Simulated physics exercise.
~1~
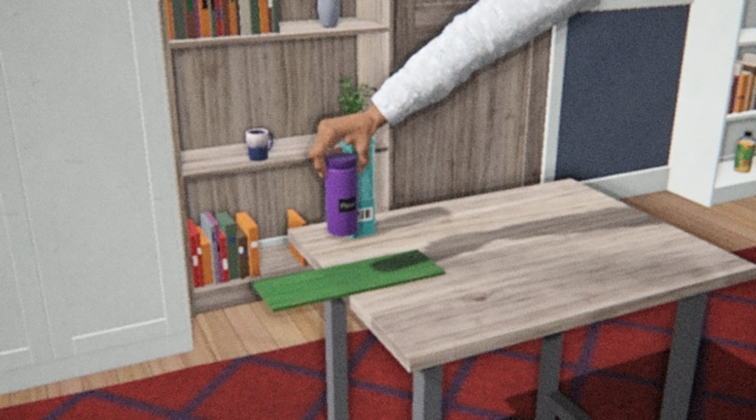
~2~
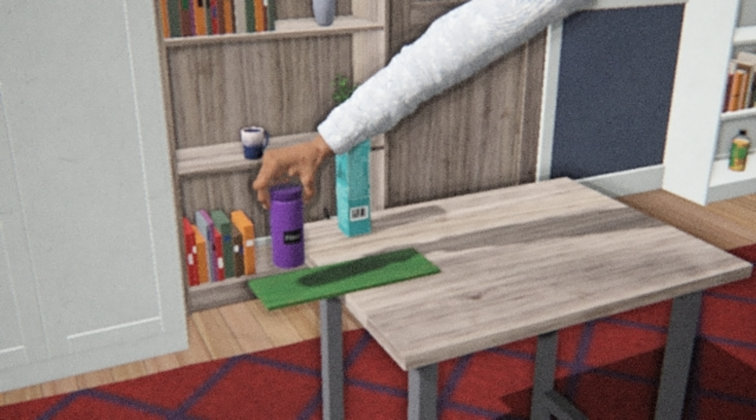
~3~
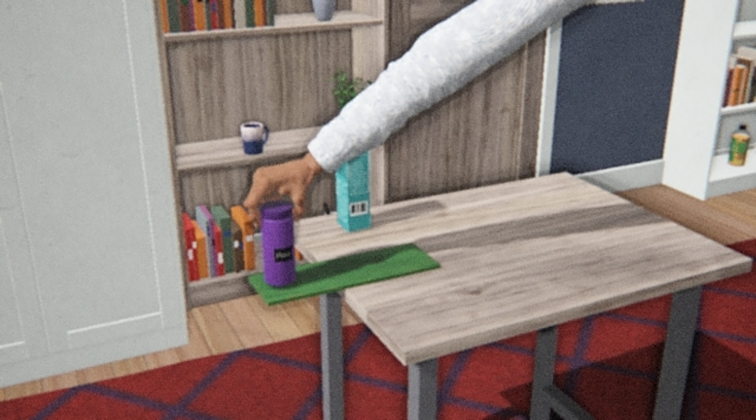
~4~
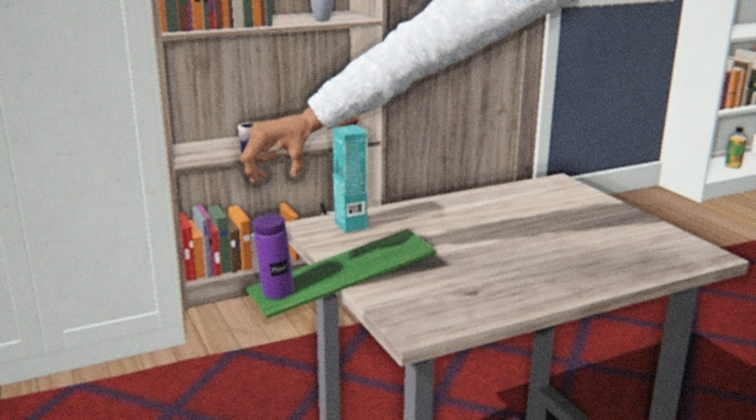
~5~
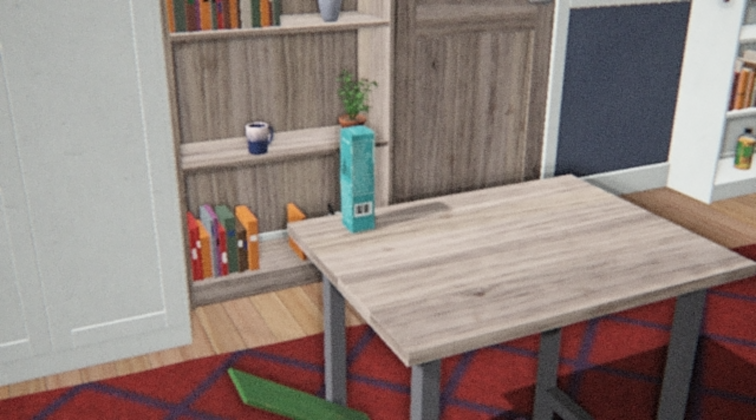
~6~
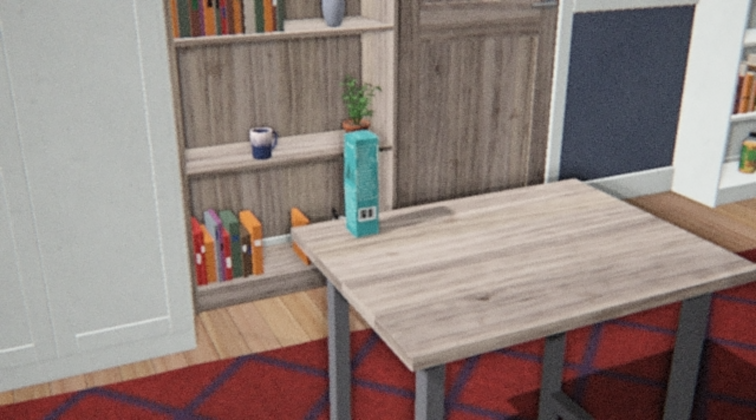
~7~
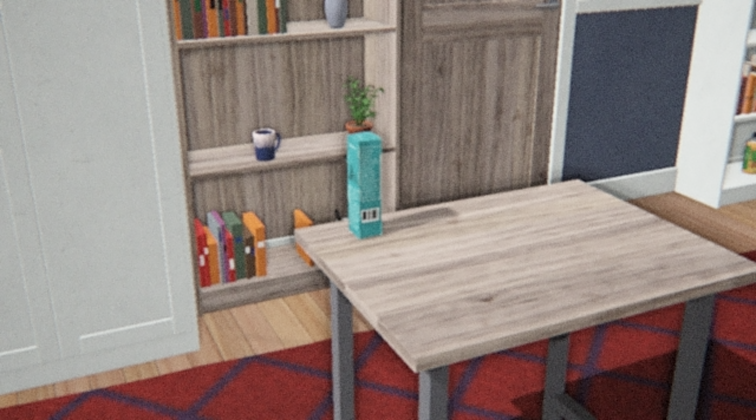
Hand setting a purple jar on a green board overhanging a table edge, both toppling off while a turquoise carton stays standing.
